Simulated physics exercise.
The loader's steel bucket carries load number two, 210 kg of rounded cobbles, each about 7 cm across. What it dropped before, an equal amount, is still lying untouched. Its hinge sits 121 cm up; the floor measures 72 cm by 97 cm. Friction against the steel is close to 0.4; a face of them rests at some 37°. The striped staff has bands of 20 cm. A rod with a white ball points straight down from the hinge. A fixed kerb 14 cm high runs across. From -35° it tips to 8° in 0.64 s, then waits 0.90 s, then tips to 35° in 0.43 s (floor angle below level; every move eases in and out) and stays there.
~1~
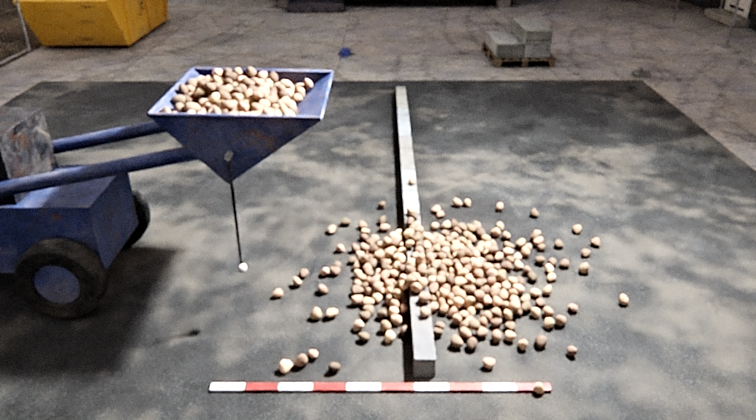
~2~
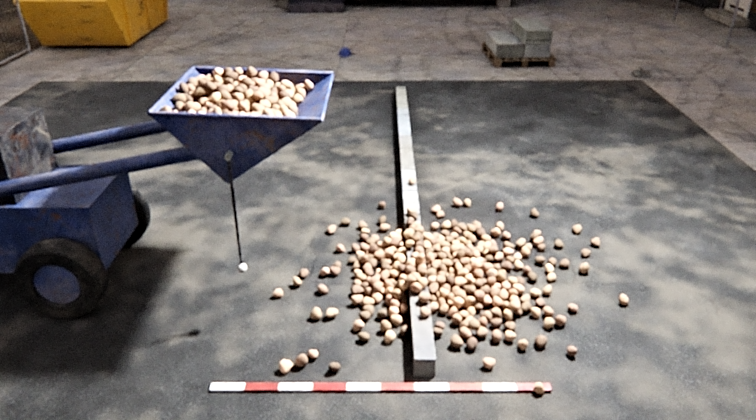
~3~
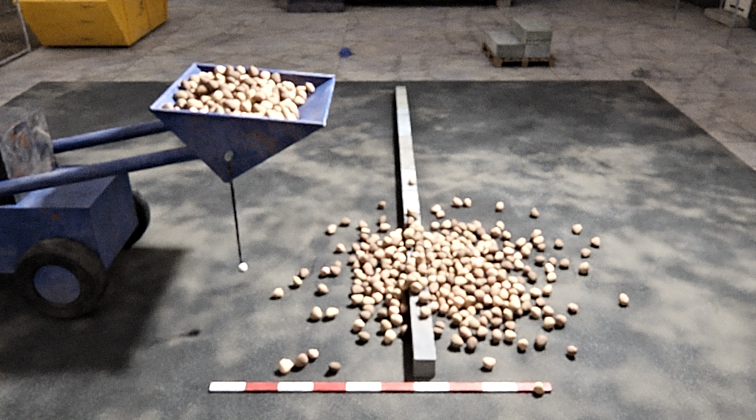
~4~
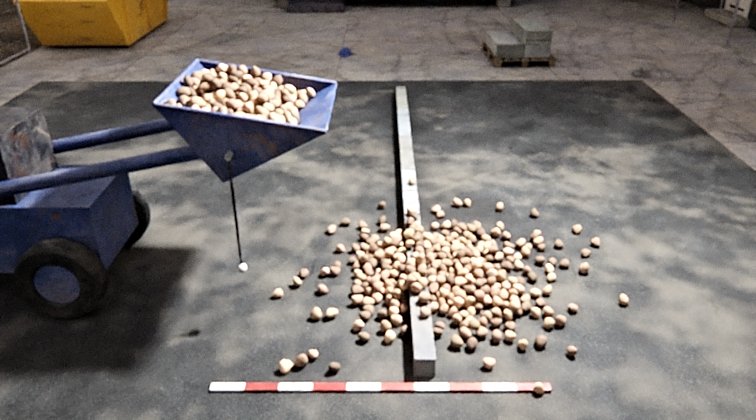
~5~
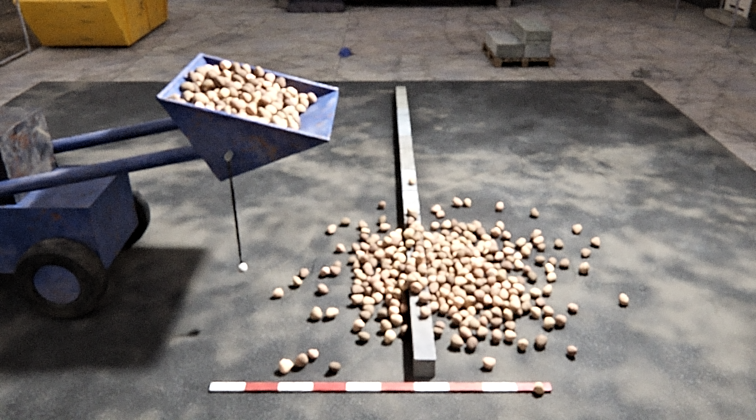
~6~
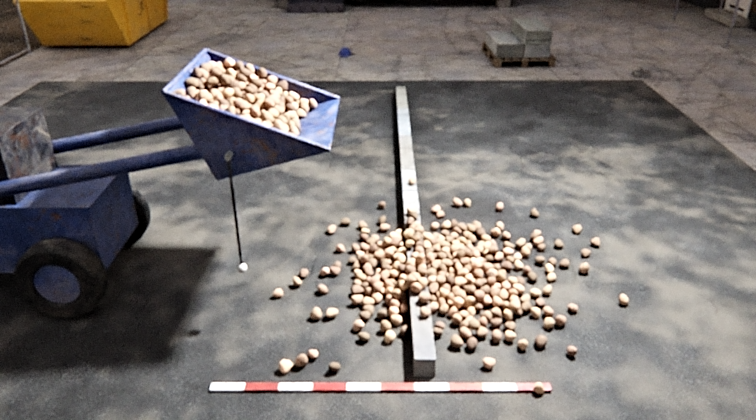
A blue loader's bucket full of round, pale brown stones slowly tilted its front edge downward, while an earlier heap of the same stones lay still on the dark floor around a long kerb.
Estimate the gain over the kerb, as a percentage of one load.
About 2 per cent.
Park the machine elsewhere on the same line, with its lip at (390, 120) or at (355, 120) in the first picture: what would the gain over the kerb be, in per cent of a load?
Near 55 per cent from the first place, 15 from the second.
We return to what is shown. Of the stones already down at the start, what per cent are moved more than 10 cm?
Roughly 5 per cent of them.
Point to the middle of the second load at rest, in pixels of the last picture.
Around (364, 264).
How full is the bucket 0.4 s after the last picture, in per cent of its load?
It holds some 100 per cent.
Then, 0.2 s after the last picture the floor is at 1°; in per cent of one load, 100 in the bucket, 37 on this side of the kerb, 63 over the kerb; the foremost stones are at (602, 266).
Then, 0.4 s after the last picture the floor is at 8°; in per cent of one load, 100 in the bucket, 37 on this side of the kerb, 63 over the kerb; the foremost stones are at (602, 266).
Then, 2.1 s after the last picture the floor is at 35°; in per cent of one load, 17 in the bucket, 120 on this side of the kerb, 63 over the kerb; the foremost stones are at (602, 266).
Then, 4.5 s after the last picture the floor is at 35°; in per cent of one load, 0 in the bucket, 135 on this side of the kerb, 65 over the kerb; the foremost stones are at (602, 266). Net gain over the kerb, 2.
